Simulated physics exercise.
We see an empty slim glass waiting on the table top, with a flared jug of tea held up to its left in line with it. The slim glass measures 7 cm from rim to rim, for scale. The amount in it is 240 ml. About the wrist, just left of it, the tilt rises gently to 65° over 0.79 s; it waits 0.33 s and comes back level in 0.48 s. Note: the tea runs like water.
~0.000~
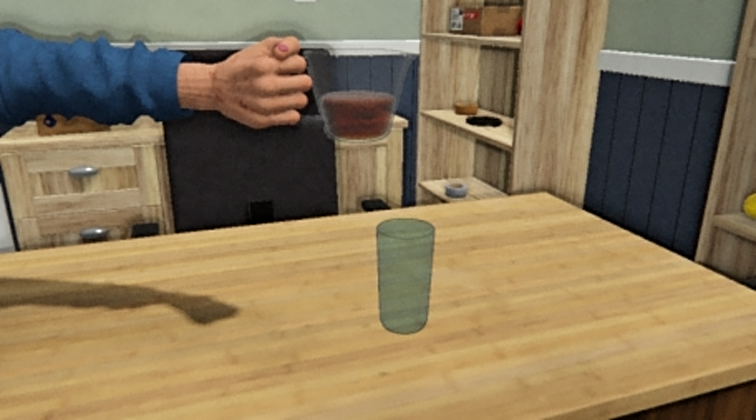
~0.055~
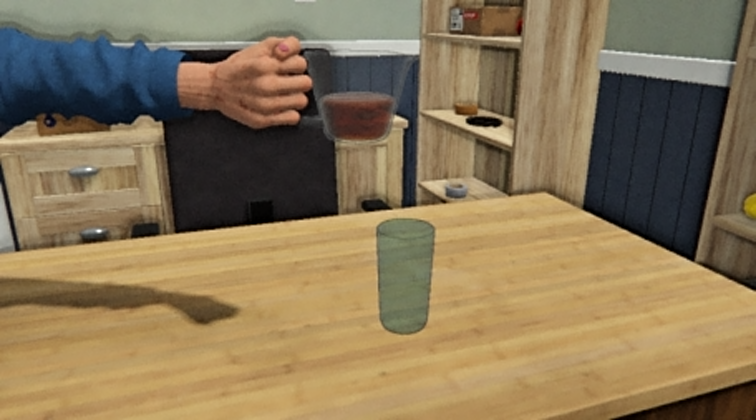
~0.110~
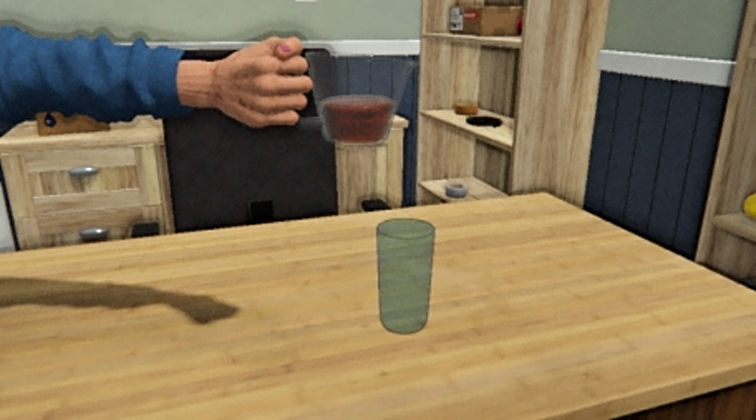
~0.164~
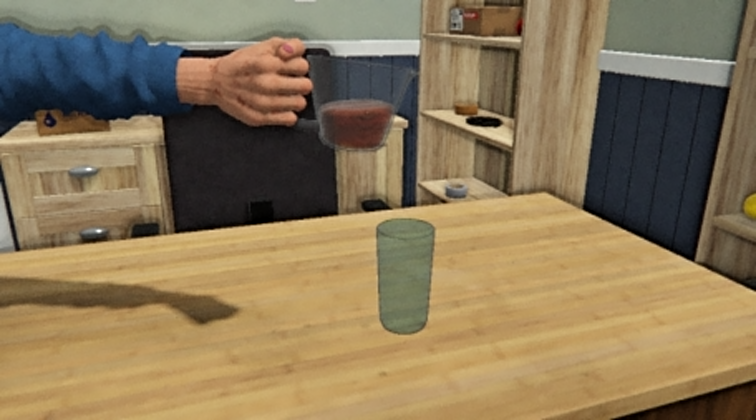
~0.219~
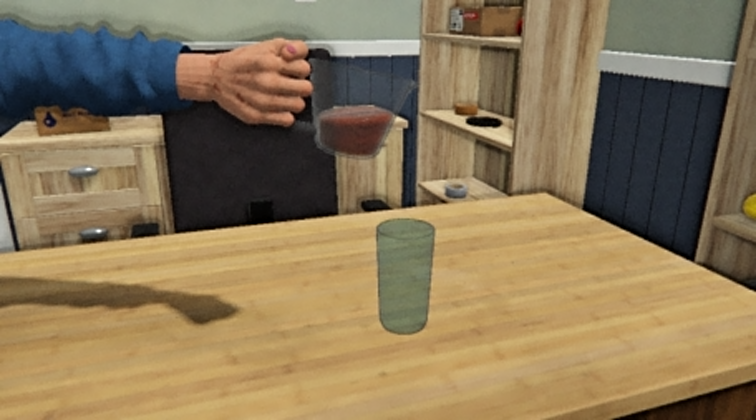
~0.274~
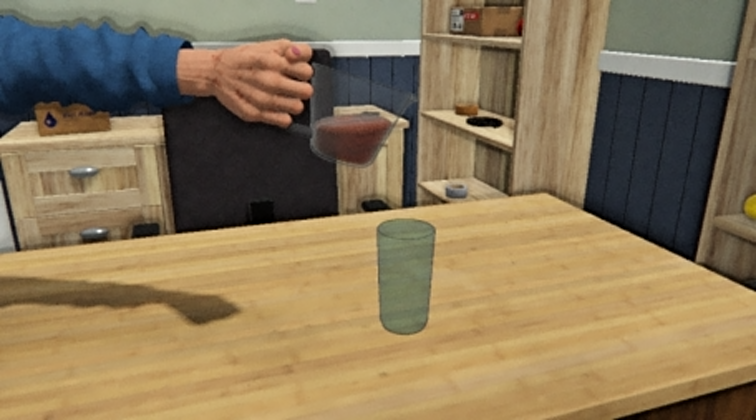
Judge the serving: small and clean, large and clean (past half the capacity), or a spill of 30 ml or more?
The serving is small and clean.
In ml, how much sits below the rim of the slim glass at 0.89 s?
About 50 ml of it.
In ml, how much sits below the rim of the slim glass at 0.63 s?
Close to 0 ml.
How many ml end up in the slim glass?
Roughly 150 ml.
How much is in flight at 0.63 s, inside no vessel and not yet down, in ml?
Estimate: Some 10 ml.
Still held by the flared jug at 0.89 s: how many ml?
I'd guess around 160 ml at that point.
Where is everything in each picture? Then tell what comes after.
Tilt 0°; pouring edge (417, 53); surface from (327, 98) to (381, 95); the slim glass's rim runs from (379, 233) to (431, 226), in the first frame.
Tilt 1°; pouring edge (418, 55); surface from (324, 100) to (381, 95), in the second frame.
Tilt 3°; pouring edge (419, 61); surface from (328, 102) to (383, 99), in the third frame.
Tilt 7°; pouring edge (419, 70); surface from (327, 108) to (380, 102), in the fourth frame.
Tilt 12°; pouring edge (419, 83); surface from (326, 115) to (383, 110), in the fifth frame.
Tilt 17°; pouring edge (418, 98); surface from (322, 123) to (378, 118), in the sixth frame.
Then, 0.63 s in, the tilt is 59° and the slim glass has 0 ml, the flared jug 230 ml, and 0 ml is on the table top.
Then, 0.89 s in, the tilt is 65° and the slim glass has 55 ml, the flared jug 155 ml, and 0 ml is on the table top.
Then, 1.16 s in, the tilt is 64° and the slim glass has 130 ml, the flared jug 95 ml, and 0 ml is on the table top.
Then, 1.46 s in, the tilt is 13° and the slim glass has 150 ml, the flared jug 90 ml, and 0 ml is on the table top.
Finally, the slim glass has 150 ml, the flared jug 90 ml, and 5 ml is on the table top.
